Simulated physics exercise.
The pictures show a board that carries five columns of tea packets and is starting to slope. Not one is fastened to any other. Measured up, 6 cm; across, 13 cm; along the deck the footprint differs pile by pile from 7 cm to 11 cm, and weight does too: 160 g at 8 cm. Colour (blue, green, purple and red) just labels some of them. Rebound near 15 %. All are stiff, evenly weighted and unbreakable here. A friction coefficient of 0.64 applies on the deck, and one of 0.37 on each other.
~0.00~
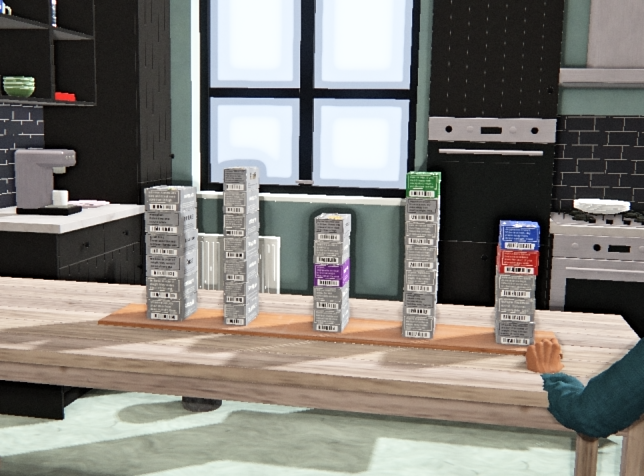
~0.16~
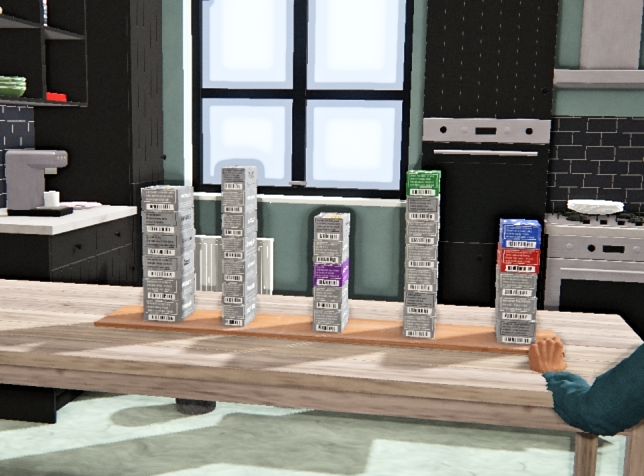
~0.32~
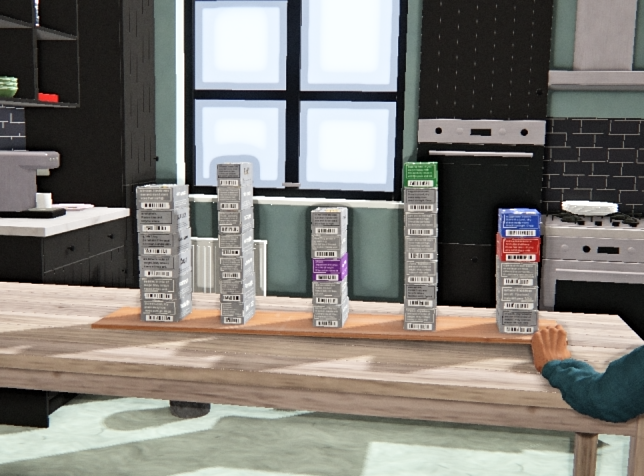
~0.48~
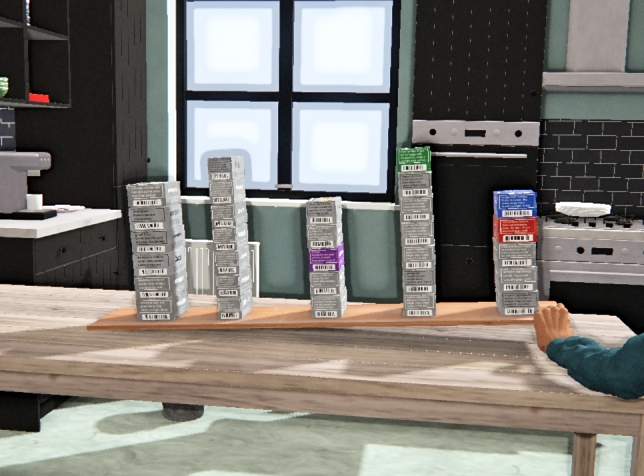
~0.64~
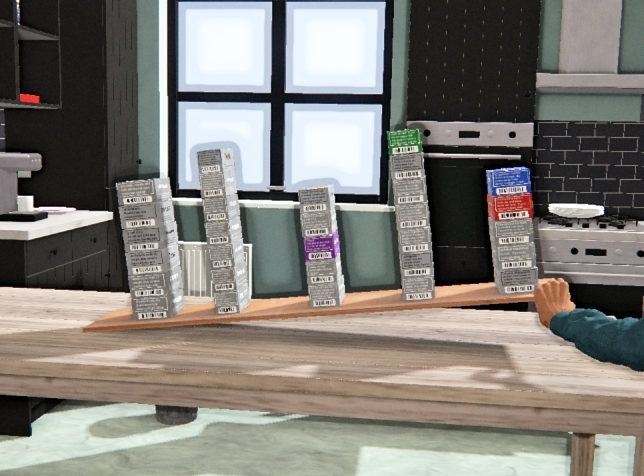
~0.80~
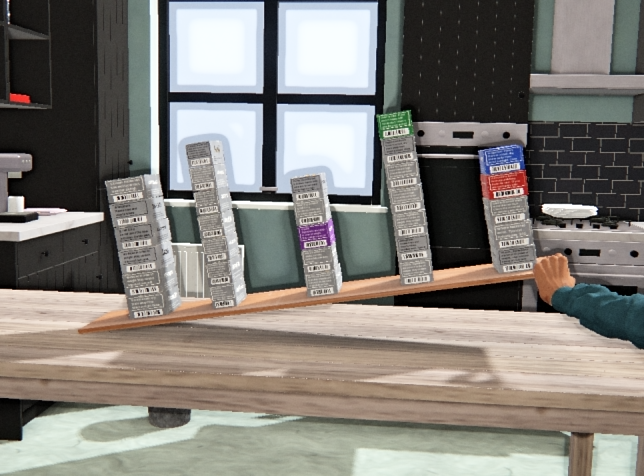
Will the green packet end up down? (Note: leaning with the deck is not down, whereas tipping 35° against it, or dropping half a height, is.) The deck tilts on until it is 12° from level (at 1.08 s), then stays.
Yes, downed.
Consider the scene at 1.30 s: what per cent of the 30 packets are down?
0 %.
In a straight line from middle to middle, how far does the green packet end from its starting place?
Roughly 75 cm.
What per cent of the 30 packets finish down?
I'd put it at about 80 percent.
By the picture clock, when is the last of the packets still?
It all settles by about 2.5 s.
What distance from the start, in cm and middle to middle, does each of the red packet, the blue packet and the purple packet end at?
Red 26 cm, blue 26 cm, purple 26 cm.
After 1.30 s, slope 12°; none of the 30 packets down, 17 disturbed; green packet leaning 17°.
After 1.64 s, slope 12°; 24 of the 30 packets down; green packet leaning 36°, 13 cm lower; purple packet leaning 42°, 45 mm lower.
At rest (2.5 s), slope 12°; 24 of the 30 packets down; green packet leaning 9°, 23 cm lower; purple packet on its side; blue packet shifted 10 mm. As the last picture would show them, middles, green packet near (166, 239), purple packet near (235, 281).
